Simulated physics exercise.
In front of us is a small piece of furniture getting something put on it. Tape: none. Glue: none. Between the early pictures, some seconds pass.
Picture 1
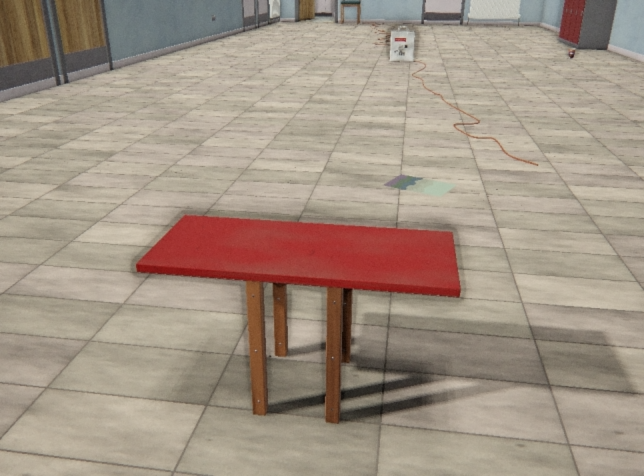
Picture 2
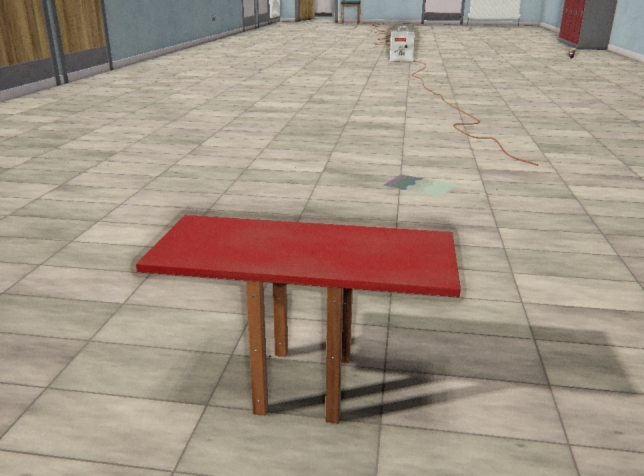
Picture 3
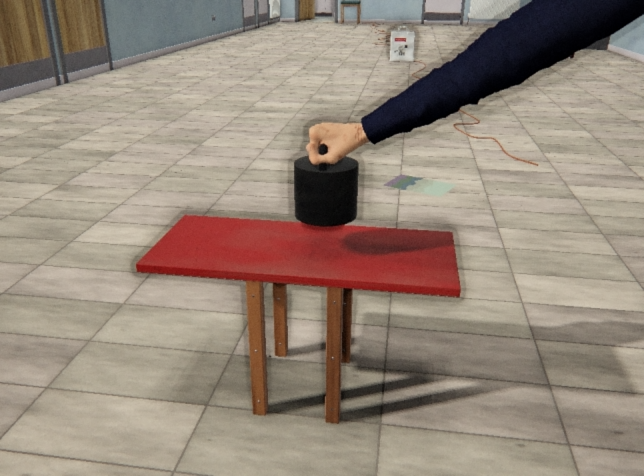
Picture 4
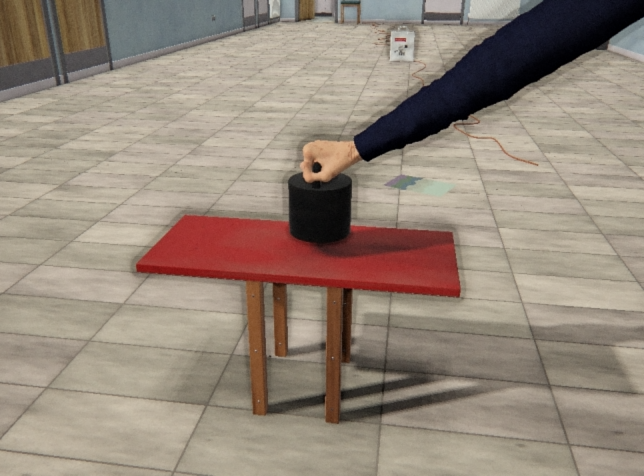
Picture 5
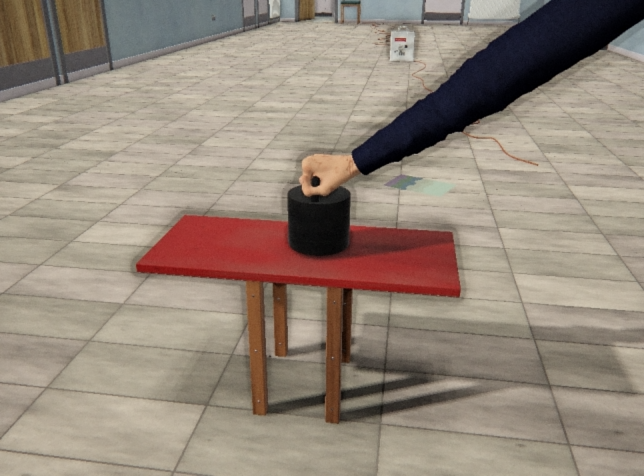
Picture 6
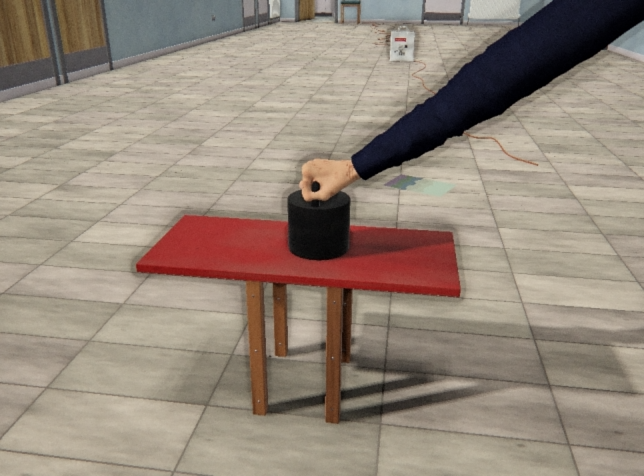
The footage shows a small red table standing on a tiled floor, then a dark-sleeved arm lowering a black cylinder by its top knob onto the tabletop, with the hand still gripping the knob once it is in place.
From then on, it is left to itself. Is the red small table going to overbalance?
In the end the red small table stays flat on its feet.
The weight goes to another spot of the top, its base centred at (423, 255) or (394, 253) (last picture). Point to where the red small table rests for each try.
It winds up near (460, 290) and then near (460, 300).
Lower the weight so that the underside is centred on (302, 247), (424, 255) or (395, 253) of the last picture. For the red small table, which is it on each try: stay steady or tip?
Try by try: It stays upright, then falls over, then falls over.
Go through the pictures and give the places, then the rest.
The first frame shows red small table (304, 251).
The second frame shows red small table (304, 251).
The third frame shows still on the way; red small table (304, 251); weight (326, 189).
The fourth frame shows still on the way; red small table (304, 251); weight (320, 206).
The fifth frame shows still on the way; red small table (304, 251); weight (319, 218).
The sixth frame shows in place, still held; red small table (304, 251); weight (319, 223).
Then, 0.40 s past the last view, red small table at rest near (304, 251).
Finally, the red small table keeps steady, near (304, 251).
